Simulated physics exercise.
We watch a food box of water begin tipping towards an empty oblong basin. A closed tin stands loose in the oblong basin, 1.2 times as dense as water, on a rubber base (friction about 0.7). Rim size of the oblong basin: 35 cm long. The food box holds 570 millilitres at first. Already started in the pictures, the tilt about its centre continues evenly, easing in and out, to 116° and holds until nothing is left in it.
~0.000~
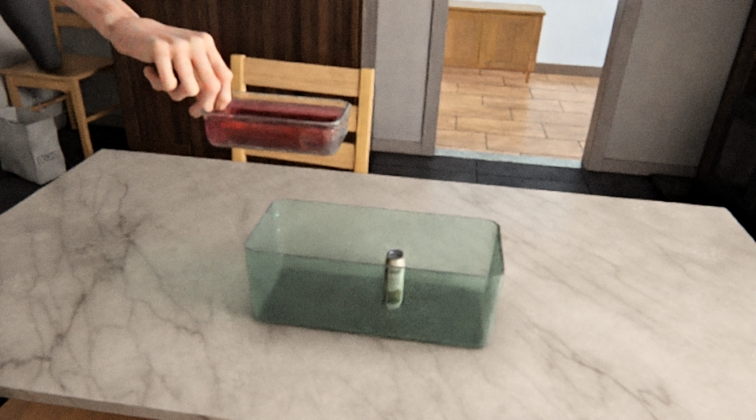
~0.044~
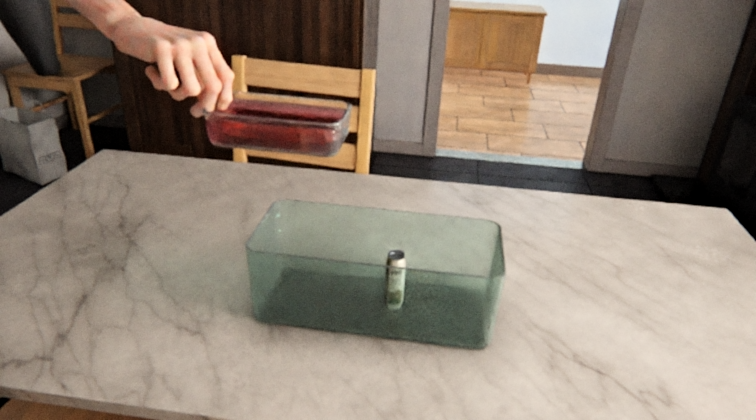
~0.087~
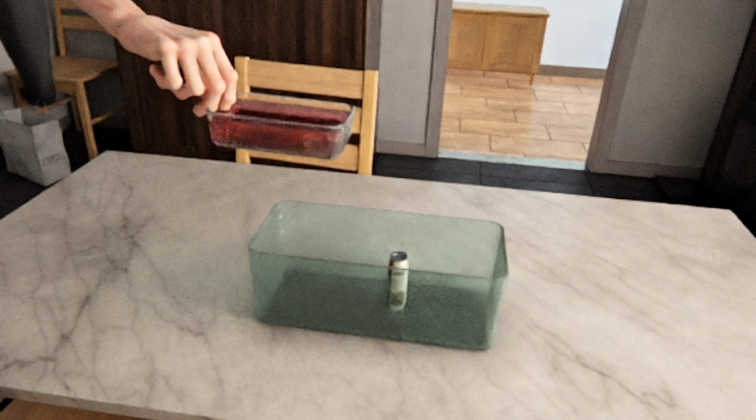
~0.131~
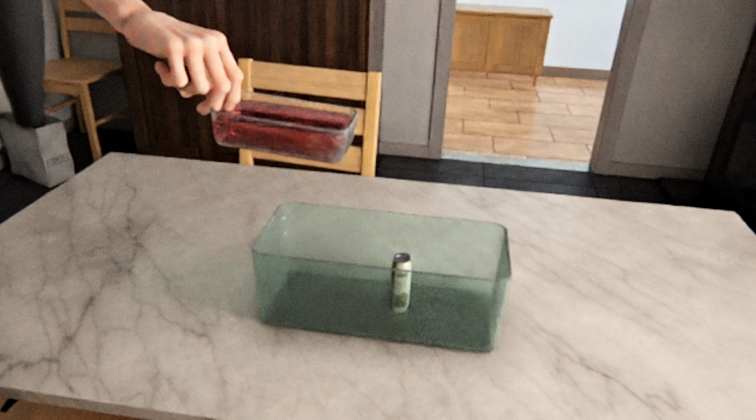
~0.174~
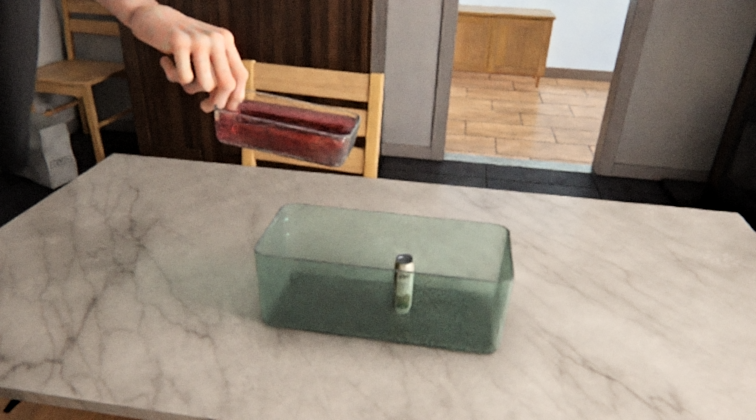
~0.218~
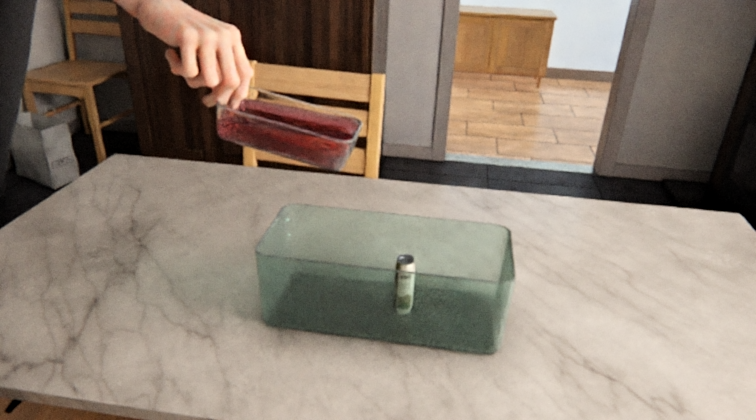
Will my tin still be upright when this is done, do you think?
It does not keel over.
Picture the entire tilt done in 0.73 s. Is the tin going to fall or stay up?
Result: Tin still standing.
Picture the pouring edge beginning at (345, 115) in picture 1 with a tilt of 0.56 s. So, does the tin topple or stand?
It tumbles.
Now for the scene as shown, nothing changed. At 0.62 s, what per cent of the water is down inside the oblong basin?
I'd put it near 42 percent.
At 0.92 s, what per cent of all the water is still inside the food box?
Around 0 in a hundred.
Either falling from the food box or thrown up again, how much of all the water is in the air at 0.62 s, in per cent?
50 per cent.
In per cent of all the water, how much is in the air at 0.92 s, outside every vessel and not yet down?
Around 1 percent of it is airborne.
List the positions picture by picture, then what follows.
The first frame shows tilt 0°; pouring edge (345, 114); surface from (217, 106) to (344, 116); the oblong basin's rim runs from (260, 223) to (502, 249); the tin's top is at (395, 256).
The second frame shows tilt 1°; pouring edge (346, 115); surface from (218, 106) to (345, 118).
The third frame shows tilt 2°; pouring edge (349, 118); surface from (222, 106) to (348, 120).
The fourth frame shows tilt 4°; pouring edge (353, 122); surface from (225, 107) to (352, 123).
The fifth frame shows tilt 8°; pouring edge (356, 127); surface from (228, 107) to (355, 125).
The sixth frame shows tilt 12°; pouring edge (357, 133); surface from (230, 106) to (357, 128).
By 0.62 s the tilt is 73° and 8 per cent is still to pour; the tin stands where it began.
By 0.92 s the tilt is 111° and 0 per cent is still to pour; the tin stands where it began.
By 1.22 s the tilt is 116° and 0 per cent is still to pour; the tin stands where it began.
By 1.56 s the tilt is 116° and 0 per cent is still to pour; the tin stands where it began.
At rest the tin stands where it began.
